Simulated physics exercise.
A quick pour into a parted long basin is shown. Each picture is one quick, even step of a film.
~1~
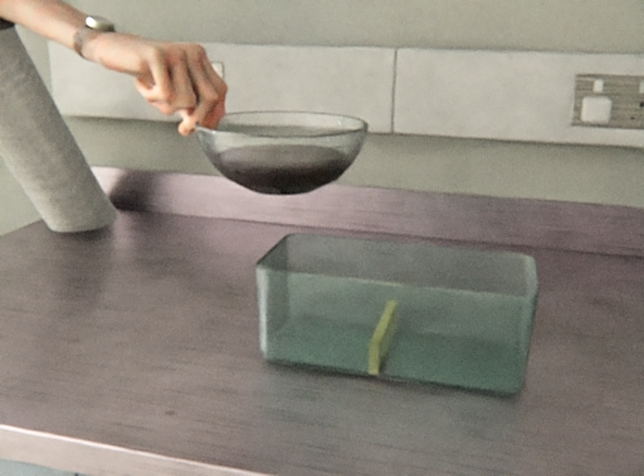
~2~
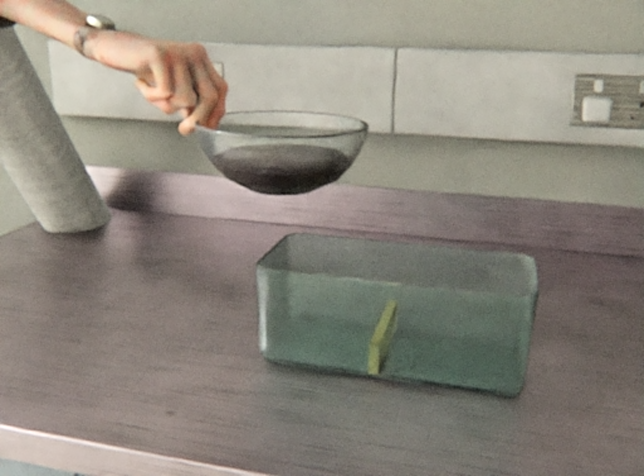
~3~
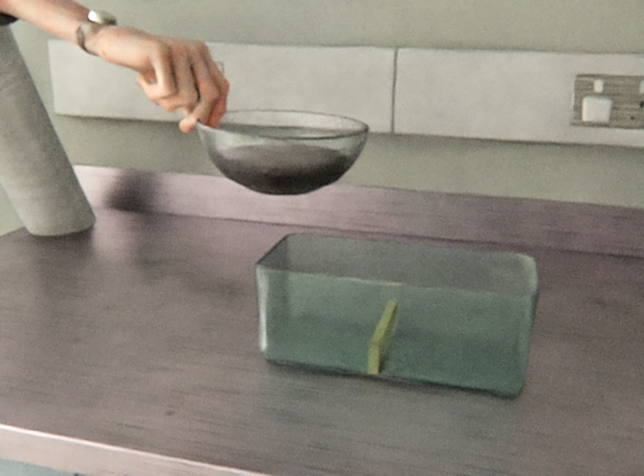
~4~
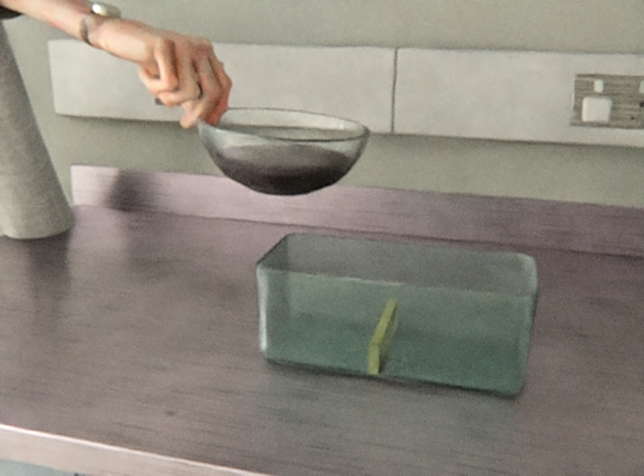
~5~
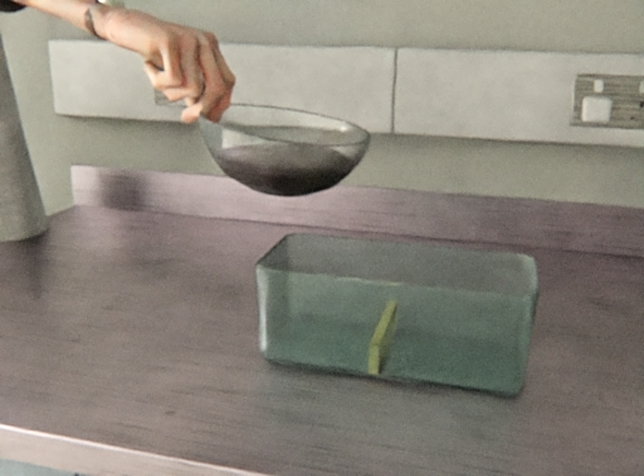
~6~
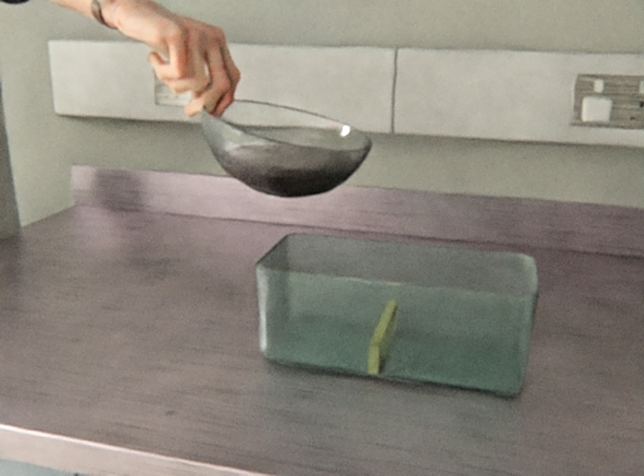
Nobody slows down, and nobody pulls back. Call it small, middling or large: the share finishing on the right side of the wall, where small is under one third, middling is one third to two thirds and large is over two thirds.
Middling.
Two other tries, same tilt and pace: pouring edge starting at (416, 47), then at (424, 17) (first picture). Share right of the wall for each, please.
First try 90 %, second try 90 %.
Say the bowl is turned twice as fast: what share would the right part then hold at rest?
Around 45 percent ends up there.
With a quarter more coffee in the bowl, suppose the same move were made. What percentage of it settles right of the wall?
It works out near 60 percent.
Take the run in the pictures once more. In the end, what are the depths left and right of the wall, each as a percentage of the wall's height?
40 left, 30 right, give or take.
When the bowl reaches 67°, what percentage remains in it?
Some 45 per cent has not yet come out.
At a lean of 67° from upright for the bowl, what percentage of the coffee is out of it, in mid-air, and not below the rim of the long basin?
Airborne fraction: Approx. 25 %.
A moment on, the bowl is tipped part way and 43 per cent is still to pour, 5 is left of the wall and 25 right of it.
Next, the bowl is tipped right over and 0 per cent is still to pour, 49 is left of the wall and 51 right of it.
Then the bowl is tipped right over and 0 per cent is still to pour, 49 is left of the wall and 51 right of it.
Later the bowl is tipped right over and 0 per cent is still to pour, 49 is left of the wall and 51 right of it.
At rest 49 per cent lies left of the wall, 51 right of it and 0 outside.
